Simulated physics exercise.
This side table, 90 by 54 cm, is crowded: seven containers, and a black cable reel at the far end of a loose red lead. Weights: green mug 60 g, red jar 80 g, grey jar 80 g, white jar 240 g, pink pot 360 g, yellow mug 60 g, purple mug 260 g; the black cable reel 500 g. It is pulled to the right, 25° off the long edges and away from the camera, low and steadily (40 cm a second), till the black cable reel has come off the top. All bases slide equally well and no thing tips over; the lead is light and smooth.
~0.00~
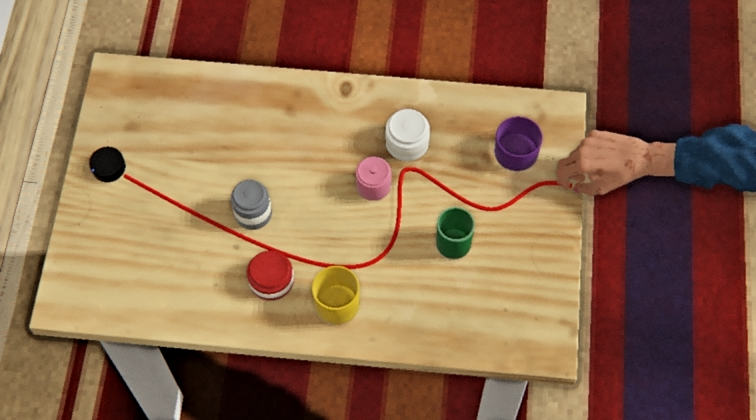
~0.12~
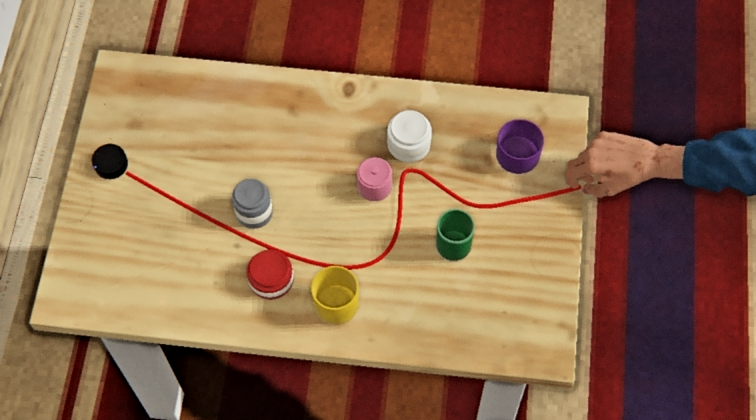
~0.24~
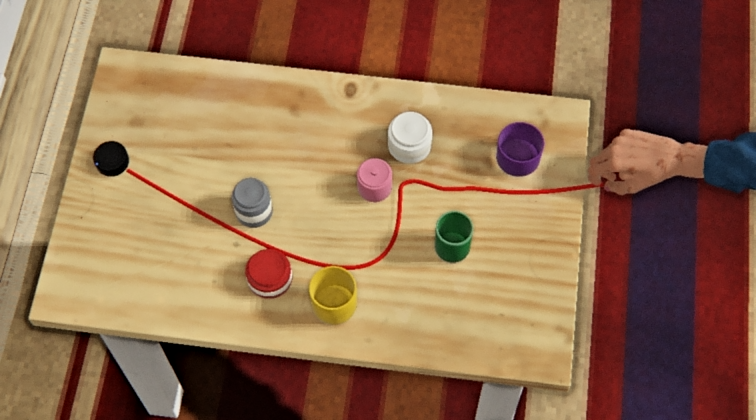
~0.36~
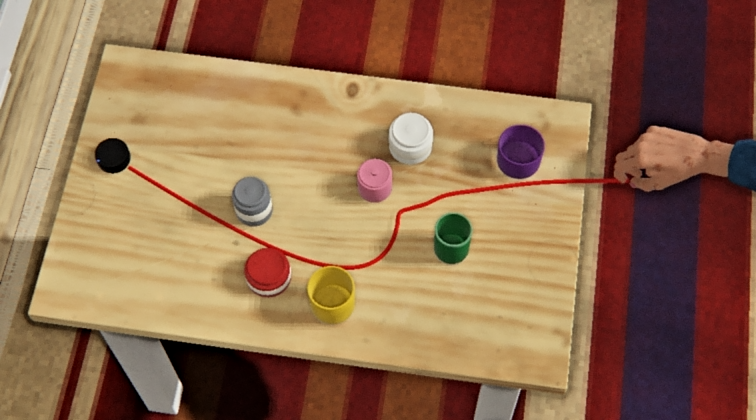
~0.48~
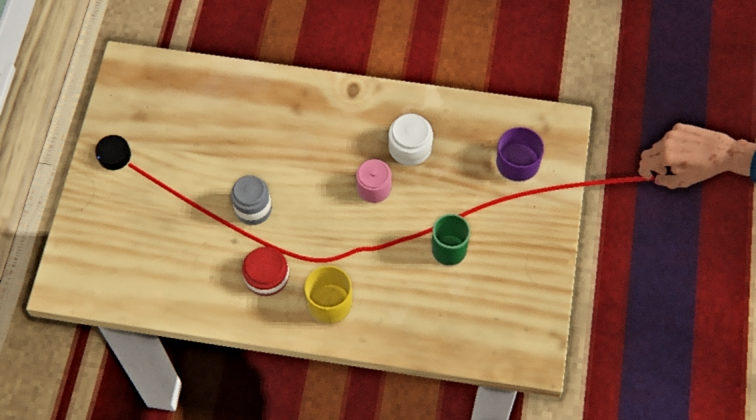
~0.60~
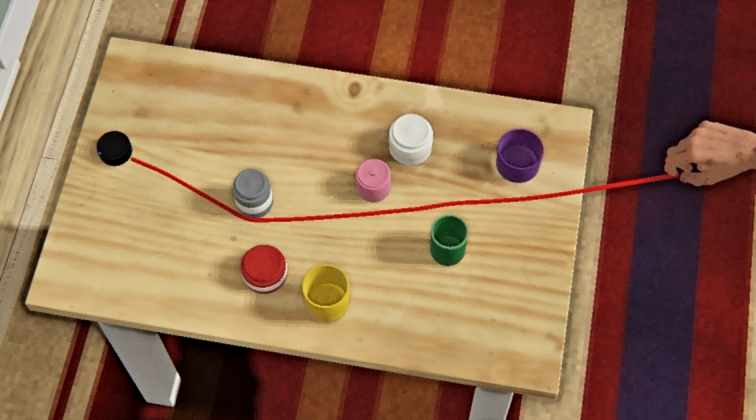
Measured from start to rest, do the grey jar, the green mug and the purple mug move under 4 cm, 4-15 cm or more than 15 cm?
The grey jar ends far away, the green mug hardly moves, the purple mug hardly moves.
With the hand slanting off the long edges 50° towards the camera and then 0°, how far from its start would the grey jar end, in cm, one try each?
In turn about 9 cm, 28 cm.
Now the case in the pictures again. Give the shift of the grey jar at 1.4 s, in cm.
Some 24 cm.
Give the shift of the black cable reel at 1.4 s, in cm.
Some 28 cm.
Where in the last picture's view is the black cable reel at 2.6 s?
Near (555, 186).
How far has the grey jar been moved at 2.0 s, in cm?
About 24 cm.
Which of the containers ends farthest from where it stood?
It is the grey jar.
At 1.4 s, the black cable reel has slid 28 cm. Moved, grey jar 25 cm.
At 2.0 s, the black cable reel has slid 52 cm. Moved, grey jar 25 cm, pink pot 4 cm.
At 2.6 s, the black cable reel has slid 78 cm. Moved, grey jar 25 cm, pink pot 4 cm, purple mug 1 cm.
At 3.1 s, the black cable reel is off the top. Moved, grey jar 25 cm at (300, 68), pink pot 4 cm, purple mug 1 cm at (525, 143), green mug 0 cm at (450, 231).
